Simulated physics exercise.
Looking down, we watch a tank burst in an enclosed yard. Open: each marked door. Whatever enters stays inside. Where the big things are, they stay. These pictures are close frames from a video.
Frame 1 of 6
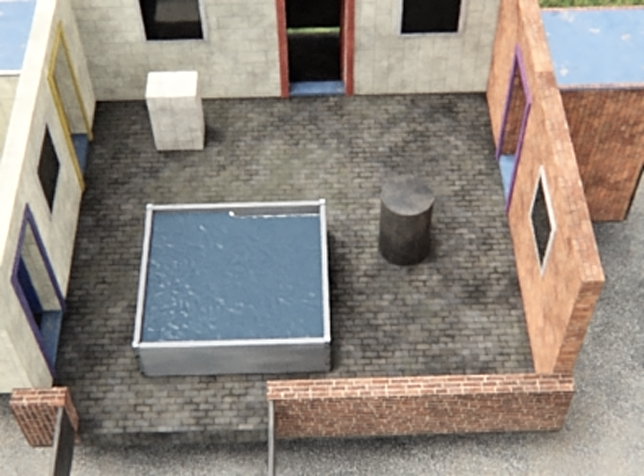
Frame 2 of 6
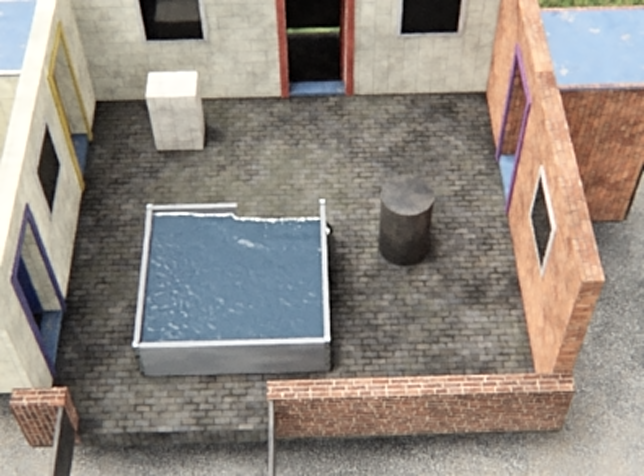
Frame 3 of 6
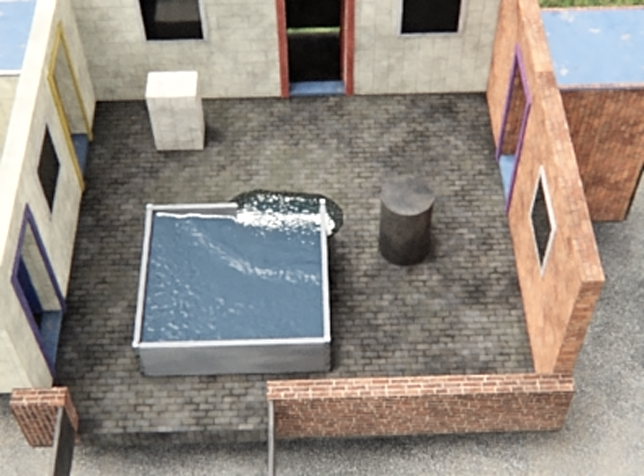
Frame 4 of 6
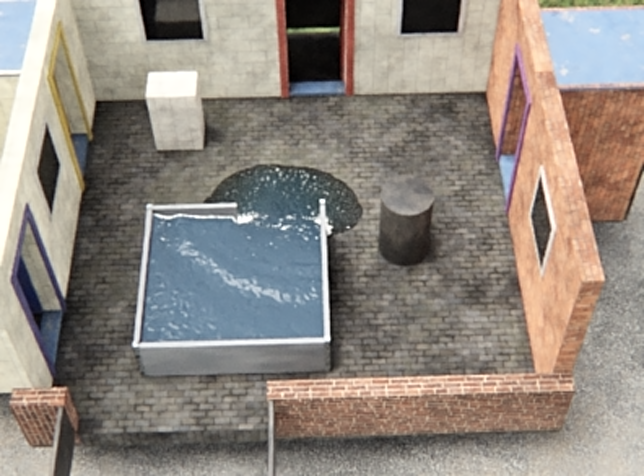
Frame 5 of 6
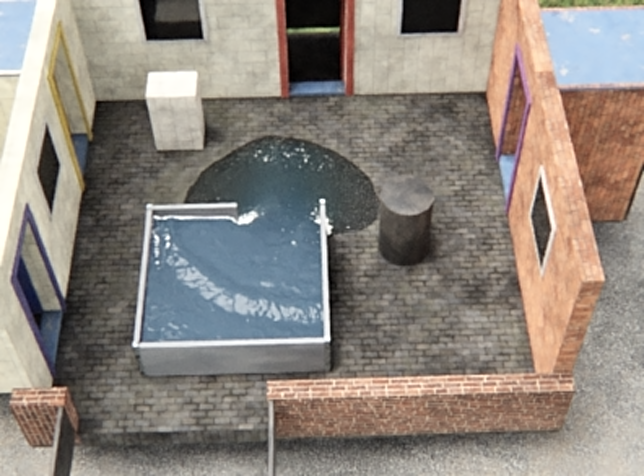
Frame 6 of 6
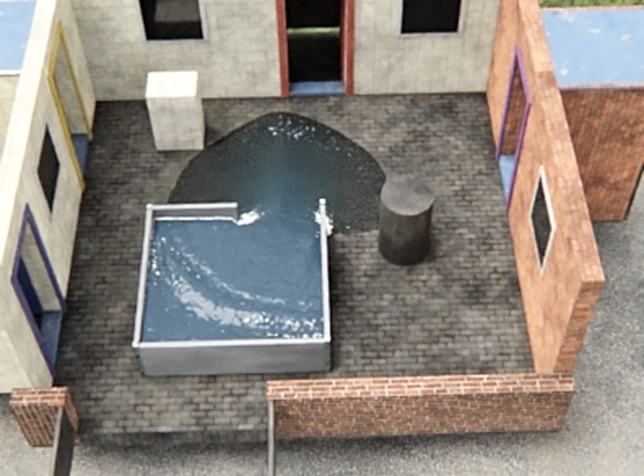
An open tank of water bursts on its far side, and water spreads across the yard.
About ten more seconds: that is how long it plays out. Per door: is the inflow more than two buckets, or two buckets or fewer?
The yellow door will most likely not exceed two buckets, the red door will most likely exceed two buckets, the blue door will most likely not exceed two buckets, the purple door will most likely not exceed two buckets.
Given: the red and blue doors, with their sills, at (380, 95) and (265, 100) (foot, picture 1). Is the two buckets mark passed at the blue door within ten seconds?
Looking at it, blue door tops the limit here.
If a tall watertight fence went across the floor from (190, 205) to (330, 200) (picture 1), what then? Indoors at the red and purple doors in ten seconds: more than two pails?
With that in place the red door receives a larger amount and the purple door receives a larger amount.
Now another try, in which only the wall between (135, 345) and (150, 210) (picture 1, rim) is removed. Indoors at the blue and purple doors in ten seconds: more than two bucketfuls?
The blue door ends up above, while the purple door falls short.
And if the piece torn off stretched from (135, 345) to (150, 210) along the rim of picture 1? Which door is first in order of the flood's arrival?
Earliest is the blue door.
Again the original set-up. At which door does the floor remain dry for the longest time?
Result: The blue-painted one.
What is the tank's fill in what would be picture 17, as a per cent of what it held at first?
Somewhere around 60 %, give or take.
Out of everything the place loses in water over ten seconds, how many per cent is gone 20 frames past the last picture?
Estimate: 45 %.
A moment on, water covers 30 % of the floor; the yellow door not reached, the red door over two buckets in, the blue door not reached, the purple door not reached.
Next, water covers 45 % of the floor; the yellow door wet at the sill, nothing in, the red door far over two buckets in, the blue door not reached, the purple door not reached.
Then, water covers 50 % of the floor; the yellow door wet at the sill, nothing in, the red door far over two buckets in, the blue door not reached, the purple door wet at the sill, nothing in.
Later, water covers 85 % of the floor; the yellow door wet at the sill, nothing in, the red door far over two buckets in, the blue door wet at the sill, nothing in, the purple door wet at the sill, nothing in.
In the end, water covers 100 % of the floor; the yellow door wet at the sill, nothing in, the red door far over two buckets in, the blue door wet at the sill, nothing in, the purple door wet at the sill, nothing in.
